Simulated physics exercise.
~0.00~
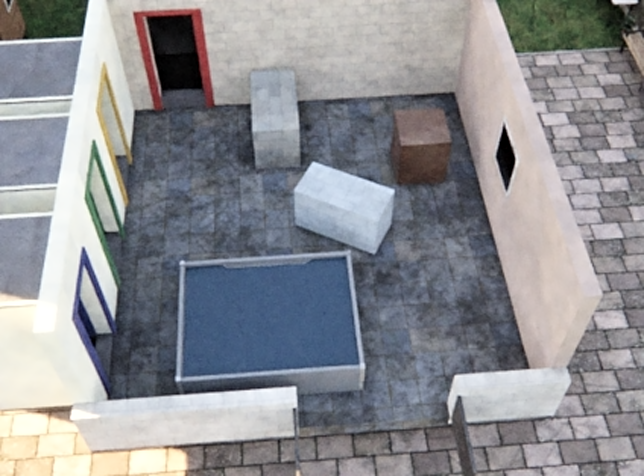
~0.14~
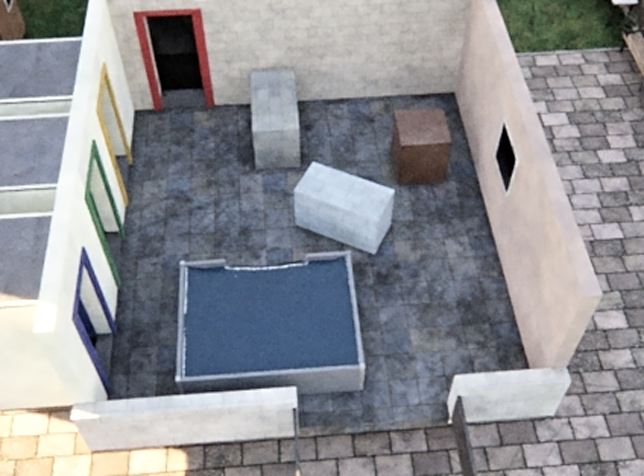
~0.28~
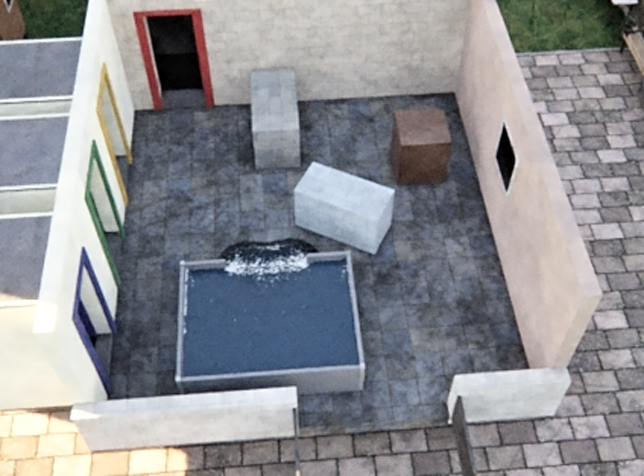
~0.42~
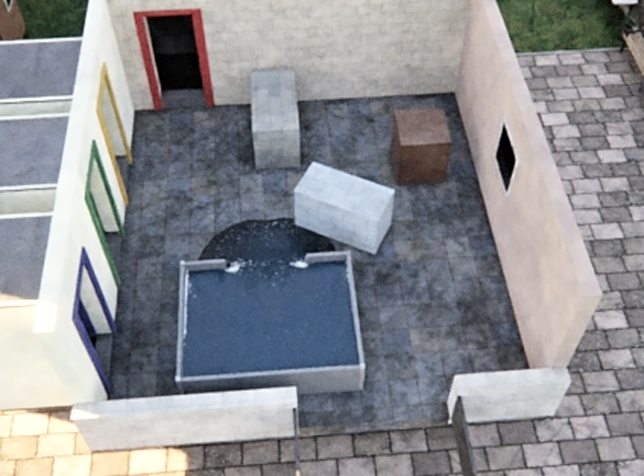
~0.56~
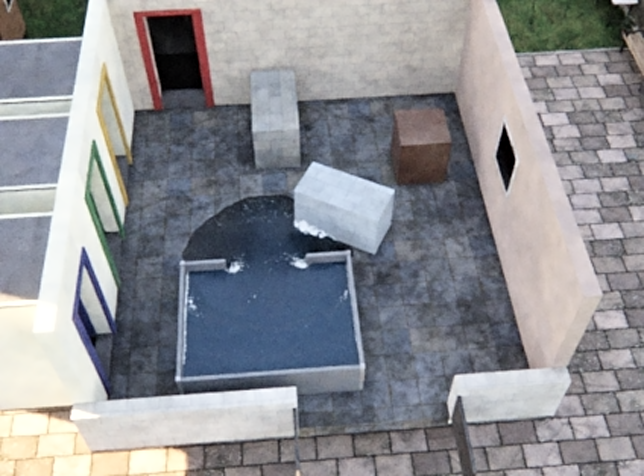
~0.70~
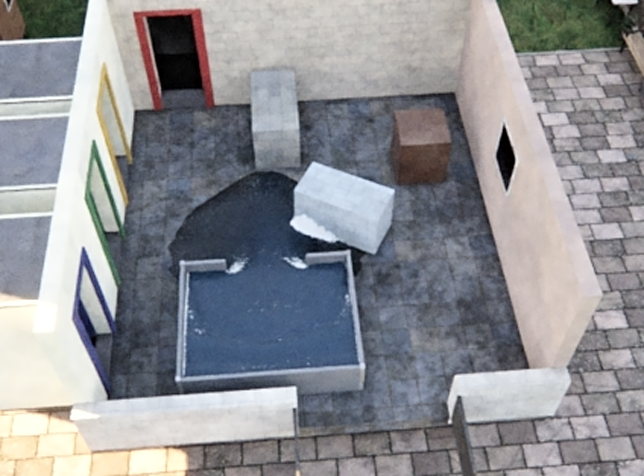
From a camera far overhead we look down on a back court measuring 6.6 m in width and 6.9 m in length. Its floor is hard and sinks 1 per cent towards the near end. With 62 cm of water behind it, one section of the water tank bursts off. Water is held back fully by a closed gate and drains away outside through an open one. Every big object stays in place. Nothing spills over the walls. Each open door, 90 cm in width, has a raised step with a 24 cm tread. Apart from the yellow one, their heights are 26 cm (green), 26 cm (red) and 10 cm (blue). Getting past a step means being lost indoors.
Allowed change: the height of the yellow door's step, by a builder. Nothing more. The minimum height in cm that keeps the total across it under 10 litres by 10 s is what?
It is close to 16 cm.
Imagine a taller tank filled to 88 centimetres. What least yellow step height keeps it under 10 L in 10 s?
In that case, roughly 22 cm.
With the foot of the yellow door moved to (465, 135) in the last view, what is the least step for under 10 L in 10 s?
Minimum: Close to 7.0 cm.
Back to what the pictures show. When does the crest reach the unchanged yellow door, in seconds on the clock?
I'd say near 3.8 seconds.
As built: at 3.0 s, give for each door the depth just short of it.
Lab note, cm: Green 2; red 28; yellow 11; blue 0.
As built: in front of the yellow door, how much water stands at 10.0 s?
Depth: Near 10.0 cm.
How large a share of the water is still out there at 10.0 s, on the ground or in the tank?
Some 96 %.
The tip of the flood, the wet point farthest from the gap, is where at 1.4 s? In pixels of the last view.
Around pixel (232, 106).
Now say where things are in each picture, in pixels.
The first picture shows the water tank at (268, 315) is whole and still, 62 cm deep; the yellow door at (116, 144) is dry.
In the second picture, the gap is on the far side, the front 0.3 m out at a hidden place; the back of the water tank holds 62 cm.
In the third picture, the gap is on the far side, the front 0.8 m out at (242, 246); the back of the water tank holds 62 cm.
In the fourth picture, the gap is on the far side, the front 1.3 m out at (245, 225); the back of the water tank holds 62 cm.
In the fifth picture, the front is at (247, 202), 1.9 m from the gap on the far side; 3.4 m2 of floor is wet, 62 cm left at the back.
In the sixth picture, water pours out on the far side and has run 2.5 m, to (253, 177); about 6 cm deep outside, 59 cm at the back; 1.6 m in a straight line remain to the yellow door at (116, 144).
After 1.4 s water covers 25 % of the floor, deepest (40 cm) near (305, 234); it has not reached the yellow door.
After 3.0 s water covers 60 % of the floor, deepest (36 cm) near (134, 118); 11 cm at the yellow door, 0 litres in over its 26 cm step.
After 10.0 s water covers 100 % of the floor, deepest (20 cm) near (105, 428); 10 cm at the yellow door, 0 litres in over its 26 cm step.
At the yellow door as built, the water arrived by 1.8 s and peaked near 18 cm at 3.8 s.
Run again over the same 10 s with other heights there, 23 litres in over 14.5 cm, 1 litre over 19.5 cm. The limit of 10 litres is kept from about 16 cm up.
